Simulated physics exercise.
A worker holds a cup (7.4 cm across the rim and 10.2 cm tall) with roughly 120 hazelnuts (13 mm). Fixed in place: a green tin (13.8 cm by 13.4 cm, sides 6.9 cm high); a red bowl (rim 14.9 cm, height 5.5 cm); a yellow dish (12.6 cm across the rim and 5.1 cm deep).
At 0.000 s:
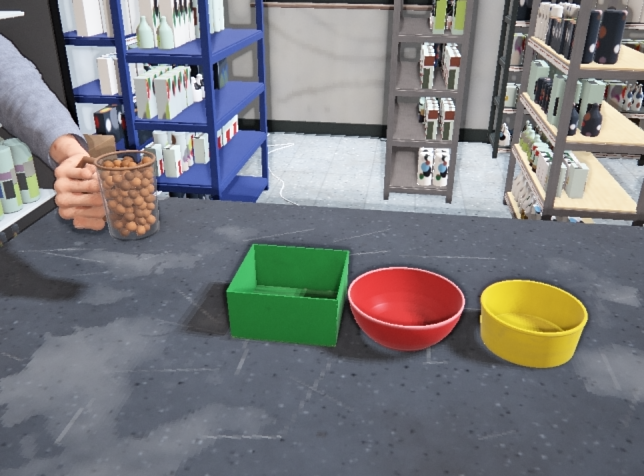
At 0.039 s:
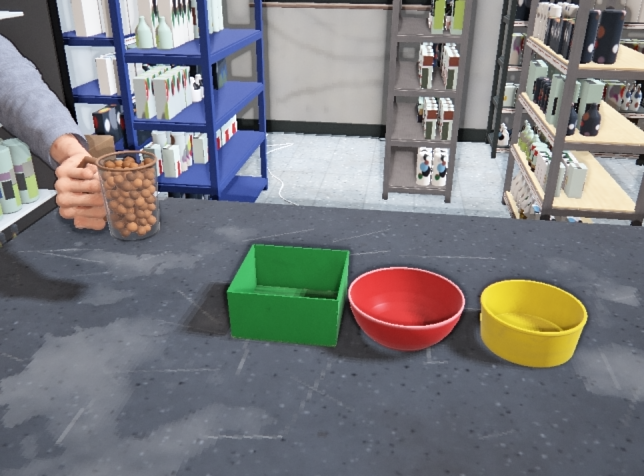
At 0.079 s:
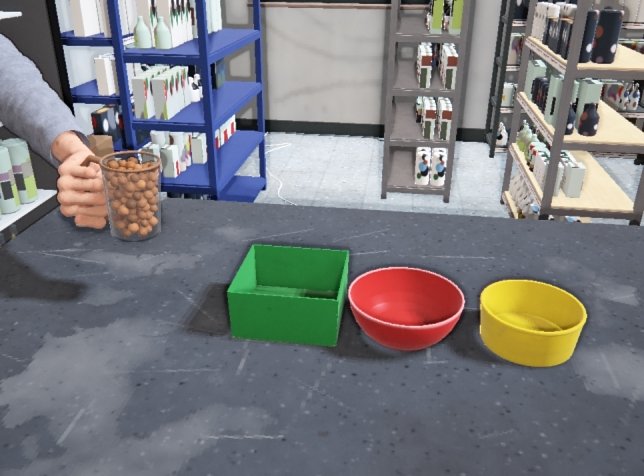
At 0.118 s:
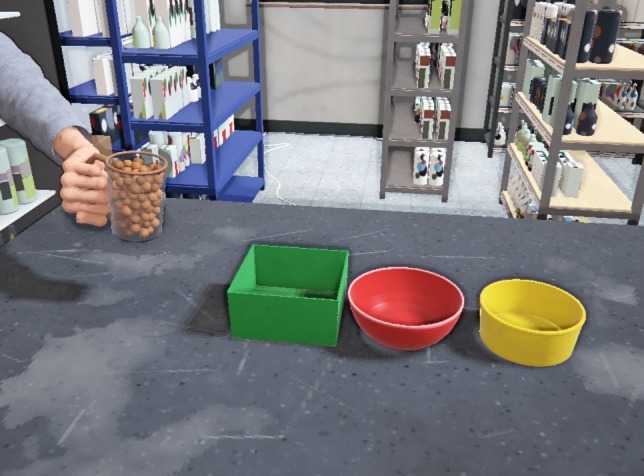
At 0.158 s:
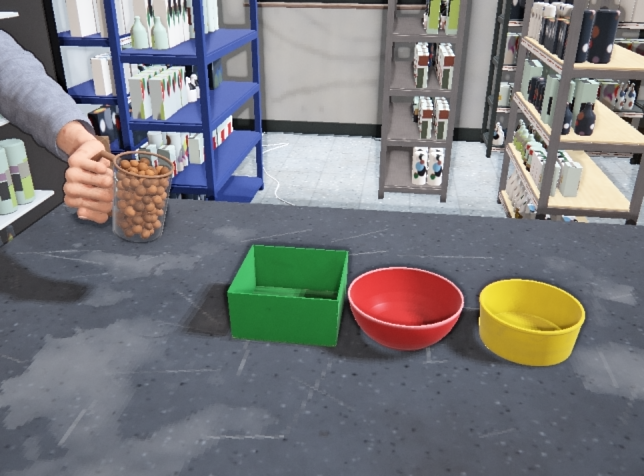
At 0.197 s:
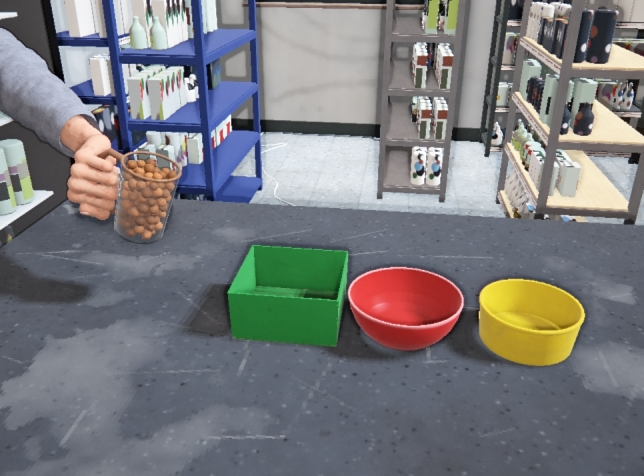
At first, a hand at the left holds a clear cup of hazelnuts nearly upright above a dark counter, beside a green tin, a red bowl and a yellow dish. Then the hand slowly tilts the cup toward the right, shifting it slightly that way, while the three containers stay still.
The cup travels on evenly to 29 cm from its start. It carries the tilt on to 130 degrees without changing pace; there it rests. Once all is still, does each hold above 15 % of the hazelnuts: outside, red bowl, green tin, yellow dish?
Outside: Below, red bowl: Below, green tin: Above, yellow dish: Below.
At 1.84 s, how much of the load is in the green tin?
Some 100 per cent.
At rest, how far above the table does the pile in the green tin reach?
Roughly 4.0 cm.
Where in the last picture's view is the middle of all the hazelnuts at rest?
At about (307, 311).
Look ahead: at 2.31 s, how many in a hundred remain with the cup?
Roughly 0 per cent.
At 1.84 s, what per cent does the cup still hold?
Some 0 per cent of the load.
Then, at 0.83 s, tilt 106 degrees; green tin 10 %, cup 85 %, in the air 5 %; middle of all pieces near (218, 218).
After 1.36 s, tilt 130 degrees; green tin 100 %; middle of all pieces near (303, 307).
Then, at 1.84 s, tilt 130 degrees; green tin 100 %; middle of all pieces near (303, 308).
Then, at 2.31 s, tilt 130 degrees; green tin 100 %; middle of all pieces near (303, 308).
At rest (2.6 s), yellow dish 0 %, outside 0 %, green tin 100 %, cup 0 %, red bowl 0 %.
